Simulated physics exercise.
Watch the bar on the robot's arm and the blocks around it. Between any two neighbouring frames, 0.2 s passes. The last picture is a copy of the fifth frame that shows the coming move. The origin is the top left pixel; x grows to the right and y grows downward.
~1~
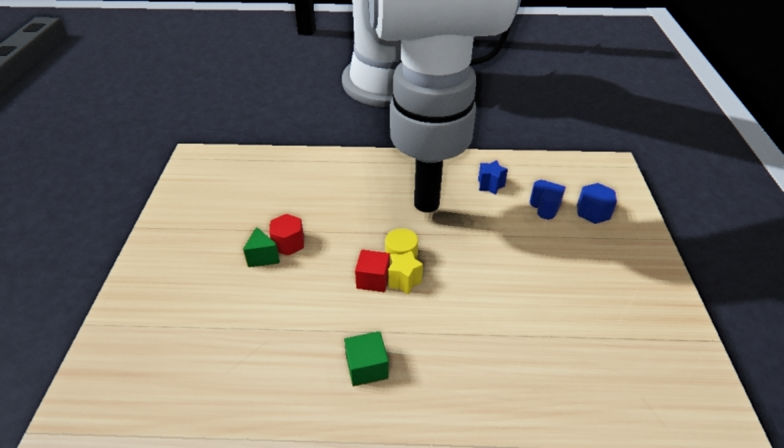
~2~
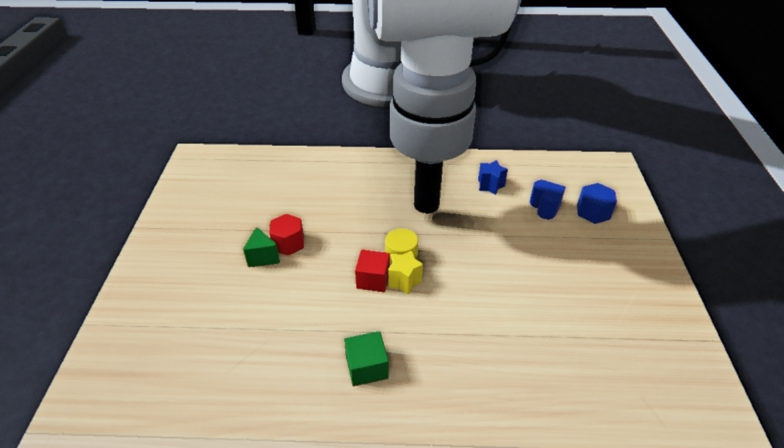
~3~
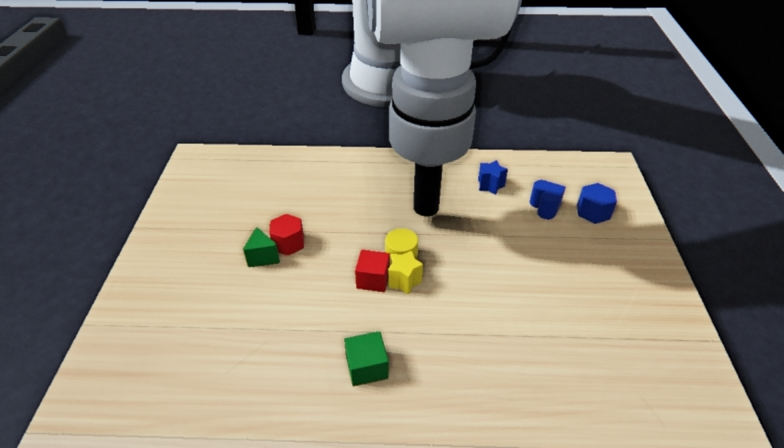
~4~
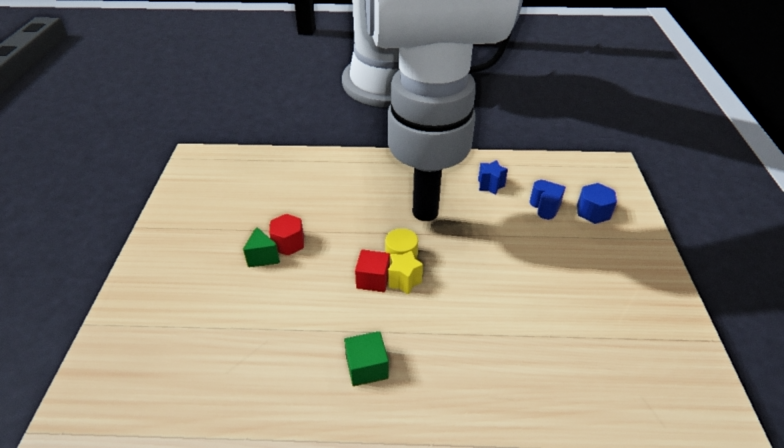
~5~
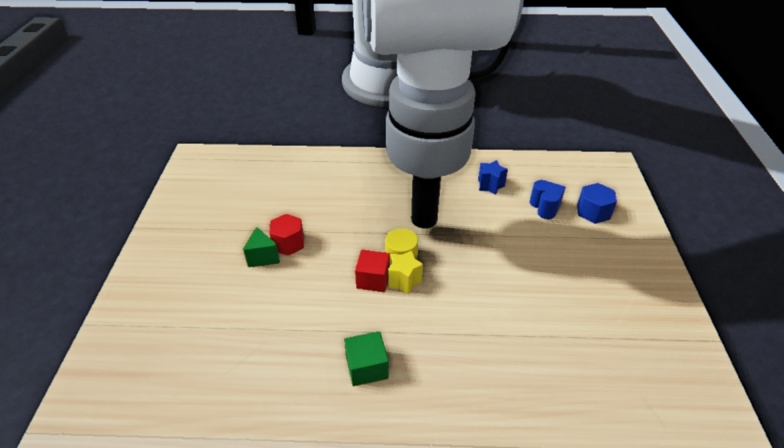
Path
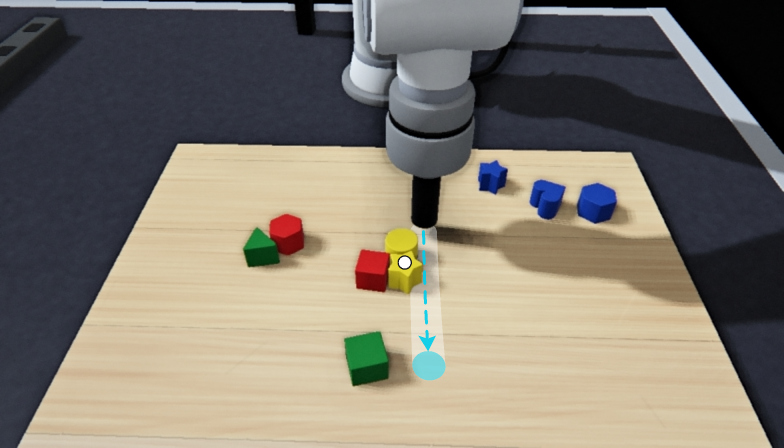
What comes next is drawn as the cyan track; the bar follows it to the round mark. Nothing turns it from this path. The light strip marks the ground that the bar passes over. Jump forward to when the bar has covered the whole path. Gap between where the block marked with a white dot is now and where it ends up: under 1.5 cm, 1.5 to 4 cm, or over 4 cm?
The move is medium, 1.5 to 4 cm.
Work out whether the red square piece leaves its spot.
That block ends up displaced.
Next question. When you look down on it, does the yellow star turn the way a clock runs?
I expect so.
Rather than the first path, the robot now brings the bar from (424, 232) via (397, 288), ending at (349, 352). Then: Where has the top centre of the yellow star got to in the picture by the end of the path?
The middle of its upper face will lie at (401, 313).
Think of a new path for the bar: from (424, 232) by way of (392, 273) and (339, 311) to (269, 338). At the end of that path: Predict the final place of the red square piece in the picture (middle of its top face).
Around pixel (230, 324).
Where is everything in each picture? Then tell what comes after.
The first picture shows bar tip (427, 205); block tops, green square piece (366, 349); red square piece (373, 261); yellow disc (402, 239); yellow star (405, 263).
The second picture shows bar (427, 205); blocks unchanged.
The third picture shows bar (426, 208); blocks unchanged.
The fourth picture shows bar (425, 213); blocks unchanged.
The fifth picture shows bar (424, 220); green square piece (366, 349); red square piece (373, 261); yellow disc (402, 239); yellow star (405, 263).
Path on the board, in a line from (424, 232) to (429, 365); the dot is on the yellow star.
On the path given first. One third of the way, bar (425, 259); red square piece (362, 265); yellow disc (394, 252); yellow star (403, 273).
Two thirds of the way, bar (427, 303); red square piece (362, 265); yellow disc (394, 252); yellow star (399, 284), turned 45° clockwise.
At the end, bar (430, 354); green square piece in place; red square piece (362, 265); yellow disc (394, 252); yellow star (399, 284), turned 45° clockwise.
